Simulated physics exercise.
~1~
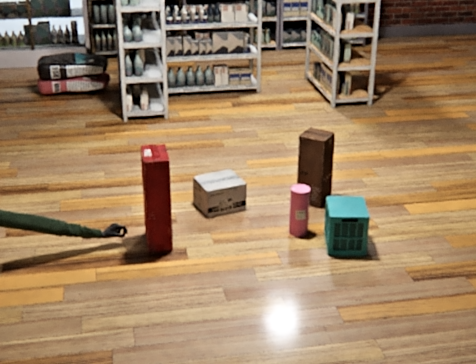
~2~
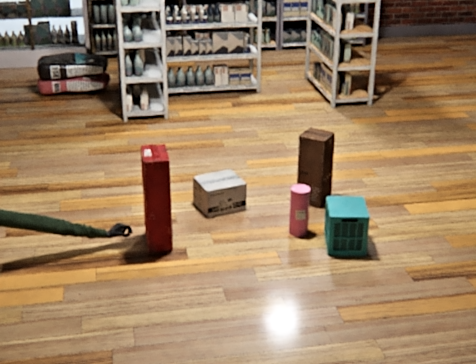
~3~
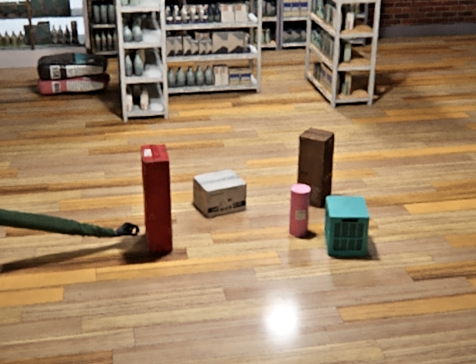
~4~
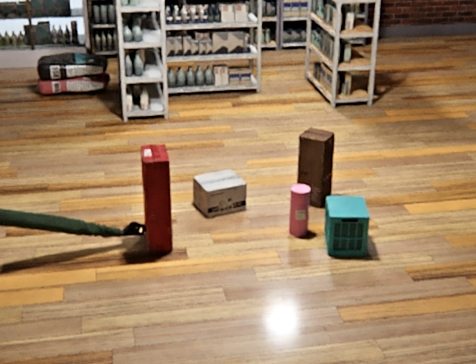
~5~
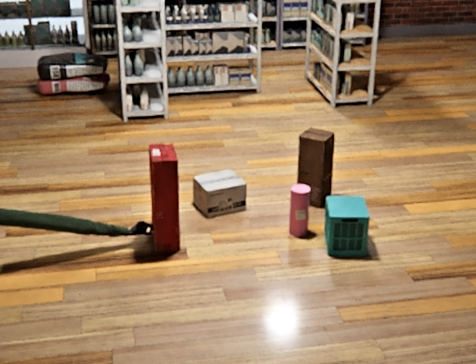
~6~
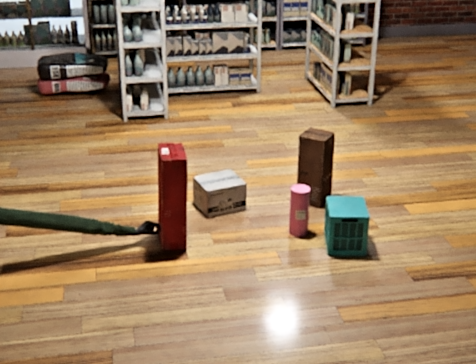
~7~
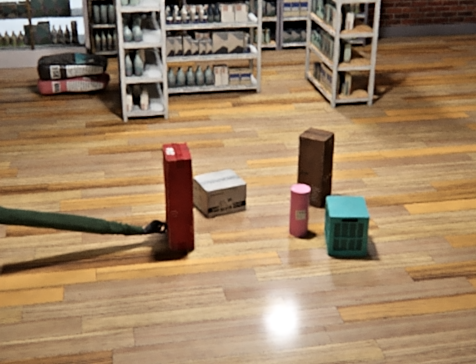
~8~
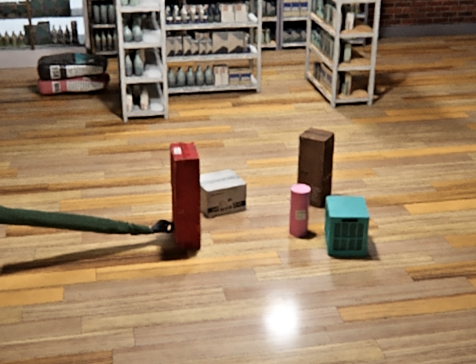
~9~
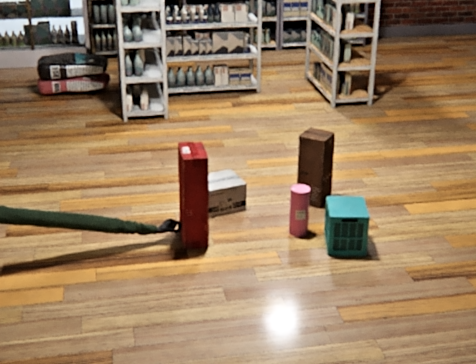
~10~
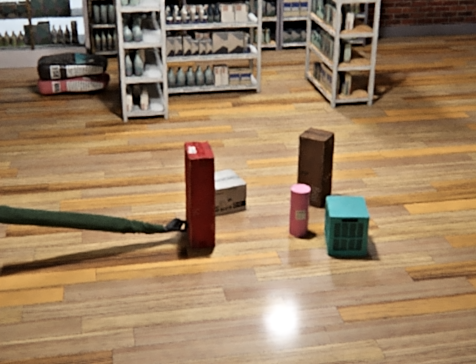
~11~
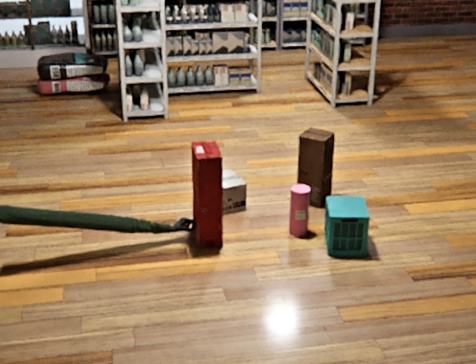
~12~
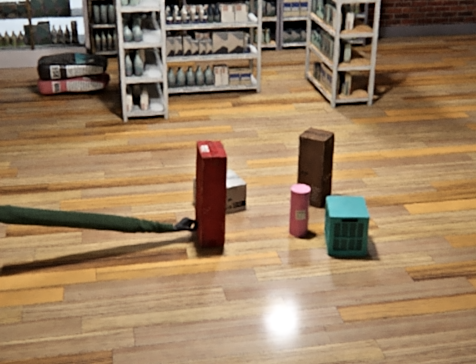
A tall red box was slowly pushed to the right across a wooden floor by a long dark green arm, sliding upright until it partly hid the small white parcel behind it, and it ended still standing, short of the pink canister.
